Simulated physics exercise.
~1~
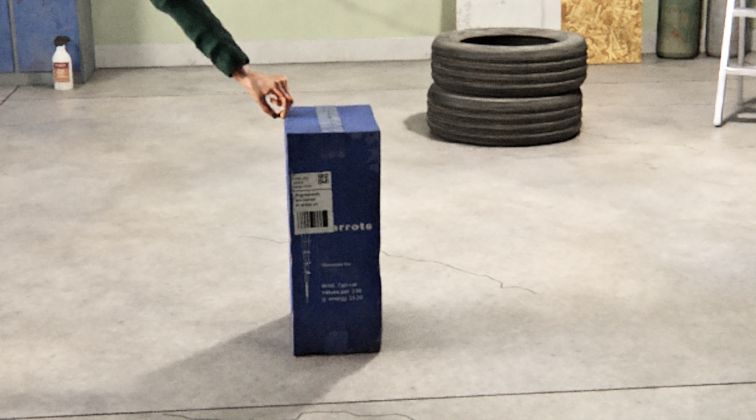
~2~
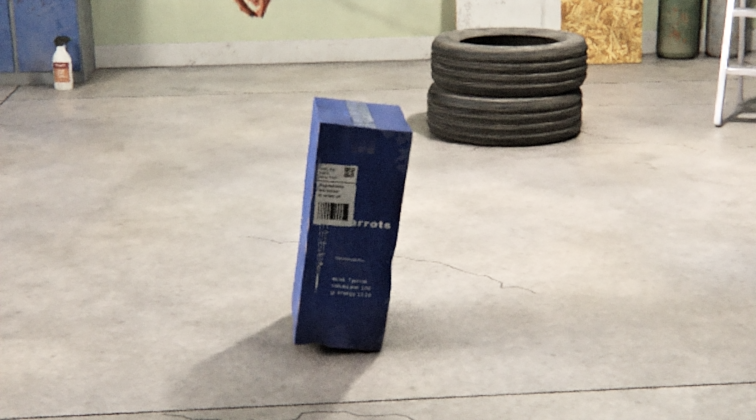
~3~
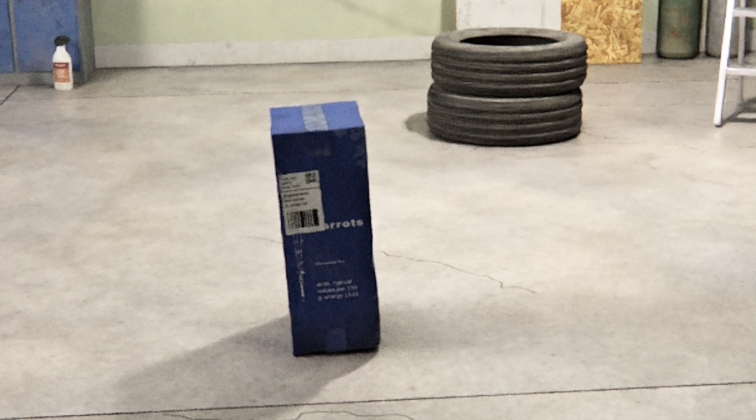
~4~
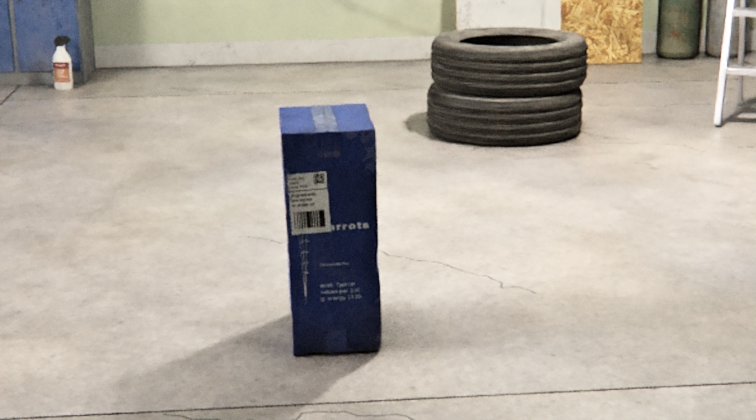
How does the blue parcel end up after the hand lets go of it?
It rocks back from its lean and ends up standing upright on its base.
